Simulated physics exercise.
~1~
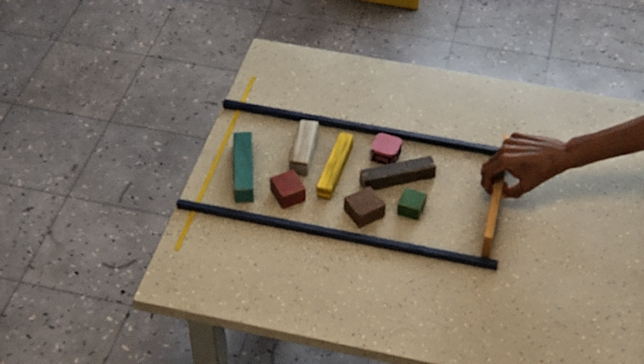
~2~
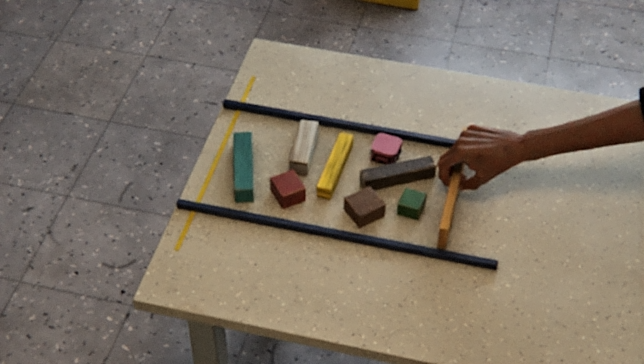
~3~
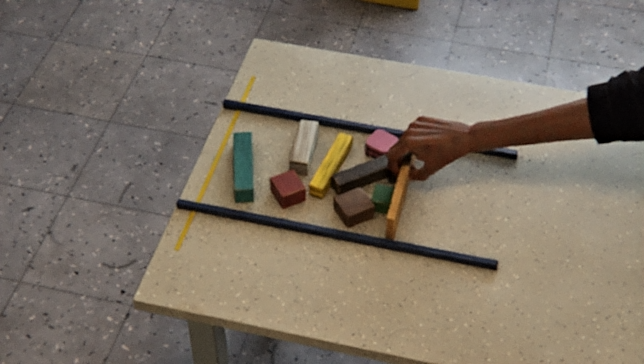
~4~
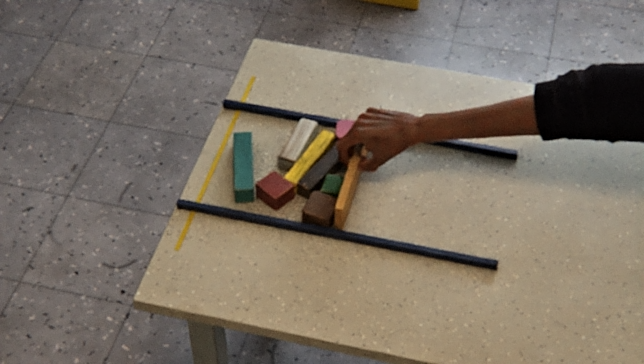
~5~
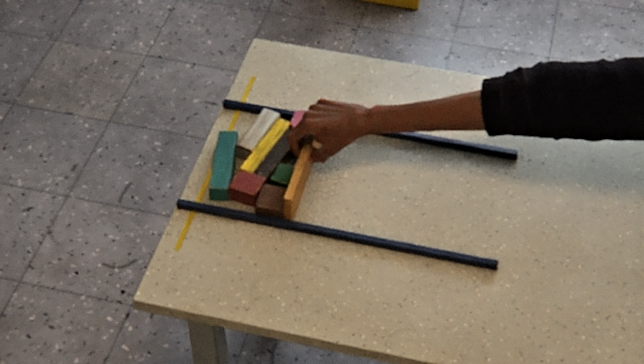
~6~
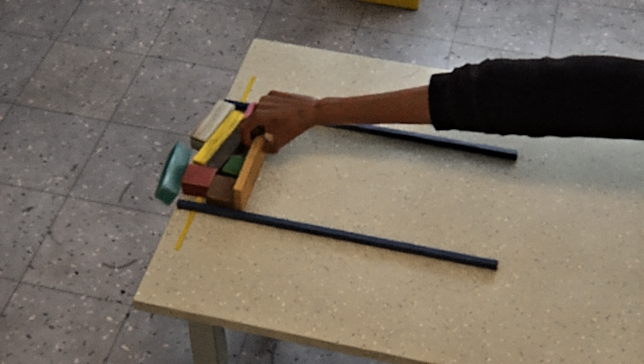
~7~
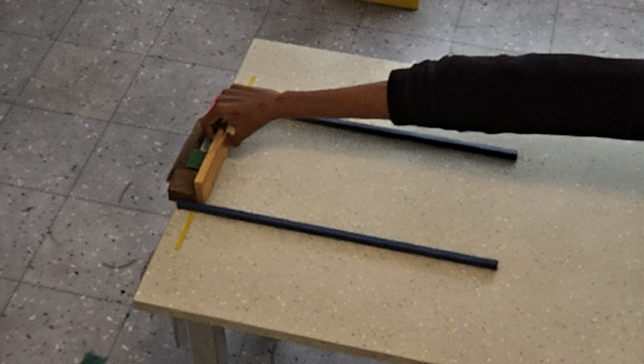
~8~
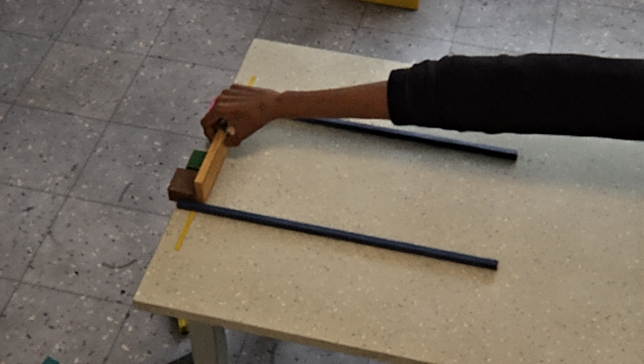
A hand slides an upright wooden board leftward across a pale speckled table, between two dark rails, seen from above at an angle over a grey tiled floor. Ahead of it lie scattered blocks and bars, with turquoise nearest the yellow tape at the left edge and white, red, yellow, pink, black, brown and green pieces behind. The board gathers them into a tight cluster and pushes it toward the edge. The turquoise bar tips over first, then the red, yellow and white pieces drop, followed by the black bar. The board stops at the tape, with green and brown blocks still beside it.
